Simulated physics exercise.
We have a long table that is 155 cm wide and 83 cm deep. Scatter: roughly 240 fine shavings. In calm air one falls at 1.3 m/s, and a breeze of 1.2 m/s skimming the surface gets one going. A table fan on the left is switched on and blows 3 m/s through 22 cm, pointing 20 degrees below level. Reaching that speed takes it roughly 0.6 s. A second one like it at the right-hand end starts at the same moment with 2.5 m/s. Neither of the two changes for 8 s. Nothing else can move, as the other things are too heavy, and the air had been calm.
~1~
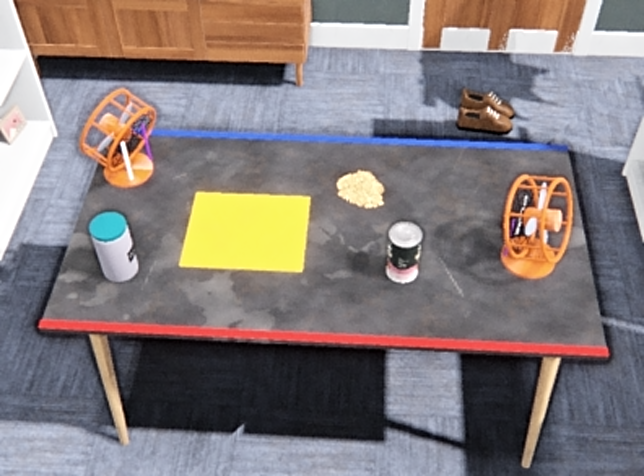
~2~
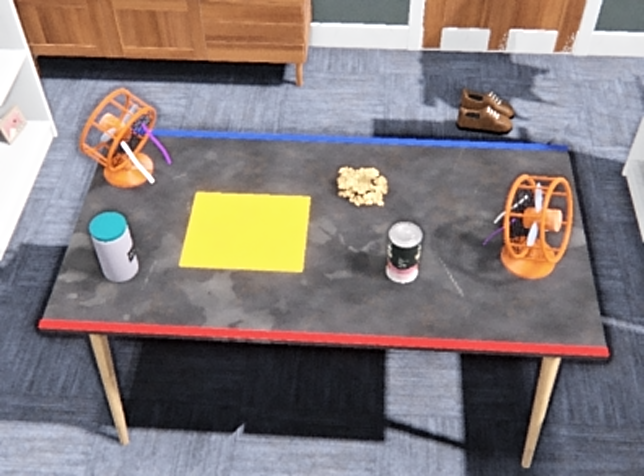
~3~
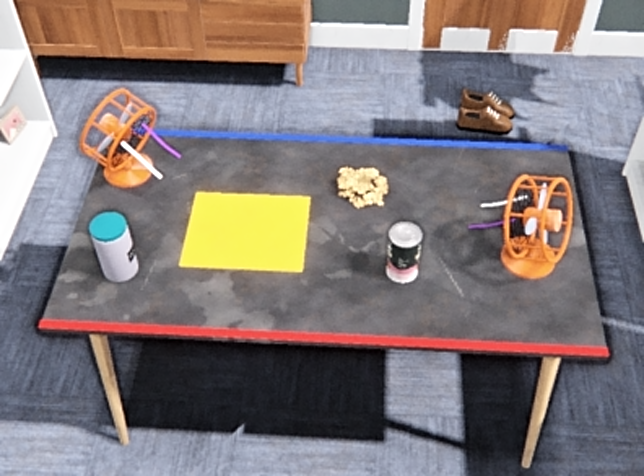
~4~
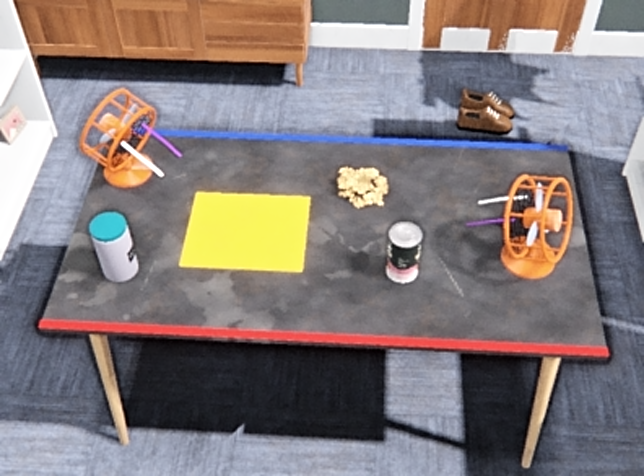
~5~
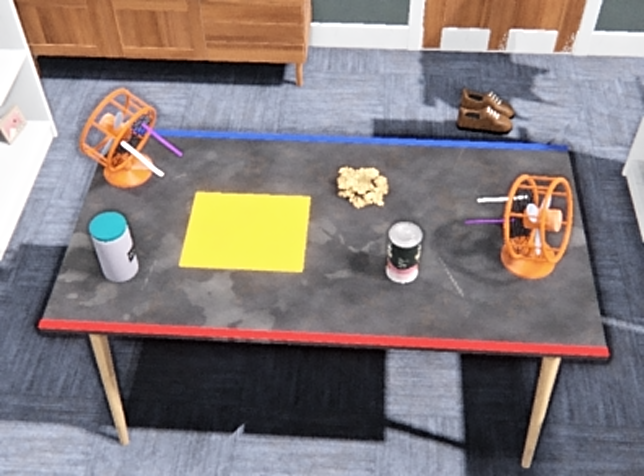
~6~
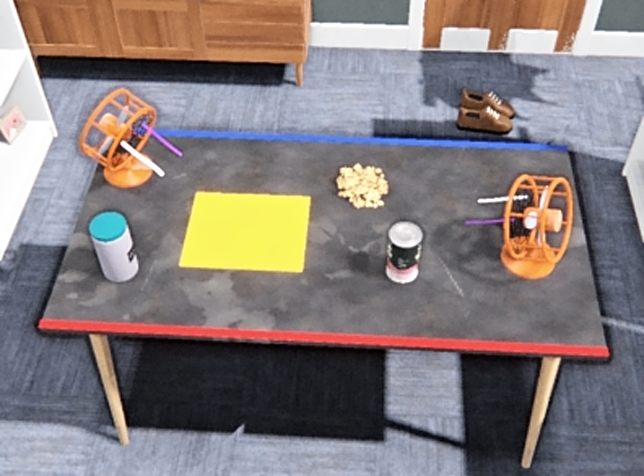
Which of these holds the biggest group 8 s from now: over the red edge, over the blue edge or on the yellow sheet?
The blue one.
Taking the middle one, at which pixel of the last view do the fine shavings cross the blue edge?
(365, 138).
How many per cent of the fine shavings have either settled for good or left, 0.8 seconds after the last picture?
About 60 per cent.
Then, 0.8 s after the last picture the count stands so, 0 % are on the yellow sheet, 0 % over the red edge and 75 % over the blue edge; the middle of those left on the top is near (368, 170).
Then, 1.8 s after the last picture the count stands so, 0 % are on the yellow sheet, 0 % over the red edge and 95 % over the blue edge.
Then, 3.6 s after the last picture the count stands so, 0 % are on the yellow sheet, 0 % over the red edge and 100 % over the blue edge.
Then, 7.2 s after the last picture, at the end, 0 % are on the yellow sheet, 0 % over the red edge and 100 % over the blue edge.
